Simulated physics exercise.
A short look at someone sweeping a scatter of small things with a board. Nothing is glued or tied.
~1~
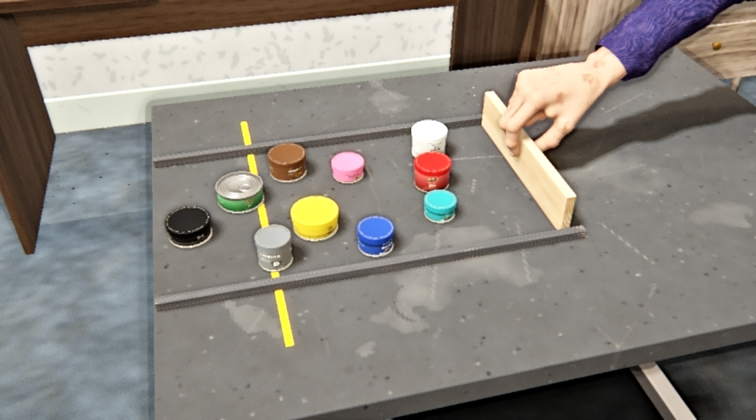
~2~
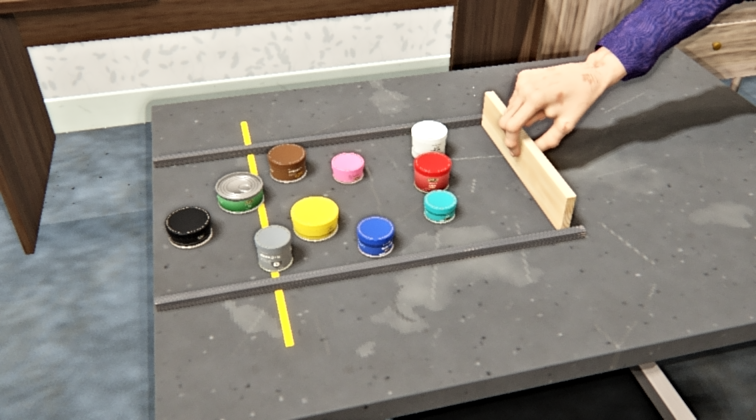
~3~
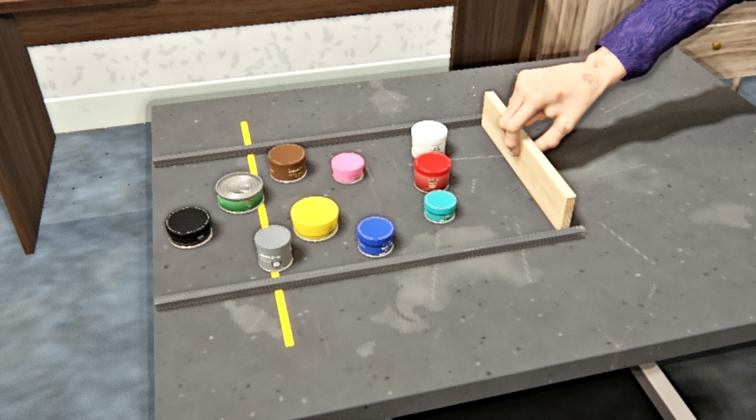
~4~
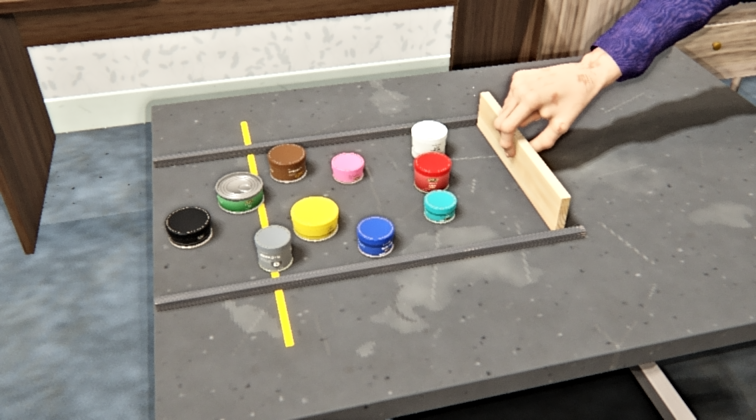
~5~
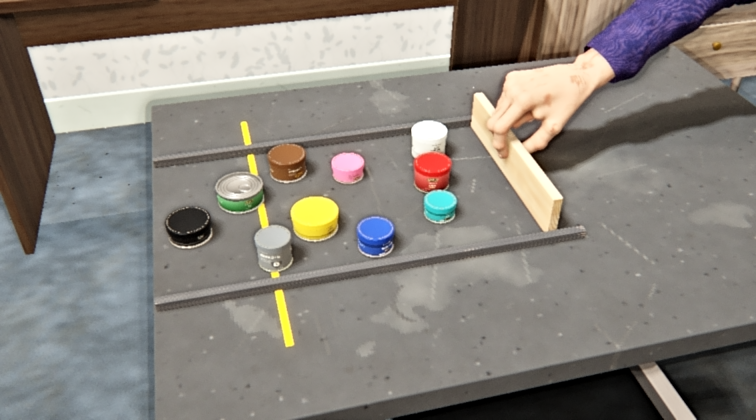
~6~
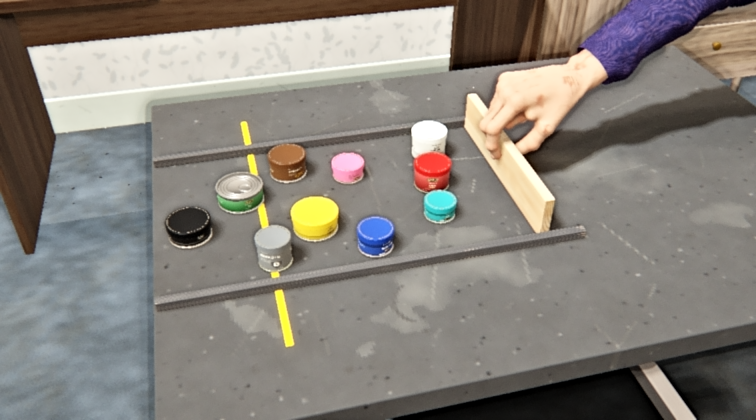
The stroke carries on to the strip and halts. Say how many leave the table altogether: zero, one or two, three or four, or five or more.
The number that fall off is zero.
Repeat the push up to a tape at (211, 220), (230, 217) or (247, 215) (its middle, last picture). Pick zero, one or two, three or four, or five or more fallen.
The falls would be 1 or 2; 1 or 2; none at all.
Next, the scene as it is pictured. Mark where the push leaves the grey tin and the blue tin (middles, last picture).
About (216, 257), and the other about (254, 257).
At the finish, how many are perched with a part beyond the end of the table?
That would be 1.
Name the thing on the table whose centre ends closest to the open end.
Foremost is the black tin.
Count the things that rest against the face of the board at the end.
In contact: 4.
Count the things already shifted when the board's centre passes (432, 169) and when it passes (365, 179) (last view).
3 and 5.
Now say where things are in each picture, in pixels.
The first picture shows black tin (189, 227); green tin (240, 193); grey tin (274, 249); board (523, 156); tape (262, 212).
The second picture shows green tin (240, 193); board (523, 156).
The third picture shows grey tin (274, 249); blue tin (376, 237).
The fourth picture shows black tin (189, 228); yellow pot (315, 219).
The fifth picture shows green tin (240, 193); white tin (429, 143).
The sixth picture shows black tin (189, 228); green tin (240, 193); grey tin (274, 249); board (505, 159); tape (262, 212).
Soon after, none off yet; black tin at rest near (189, 228); green tin at rest near (240, 193); grey tin at rest near (274, 249).
In the end, the number that fall off is zero.
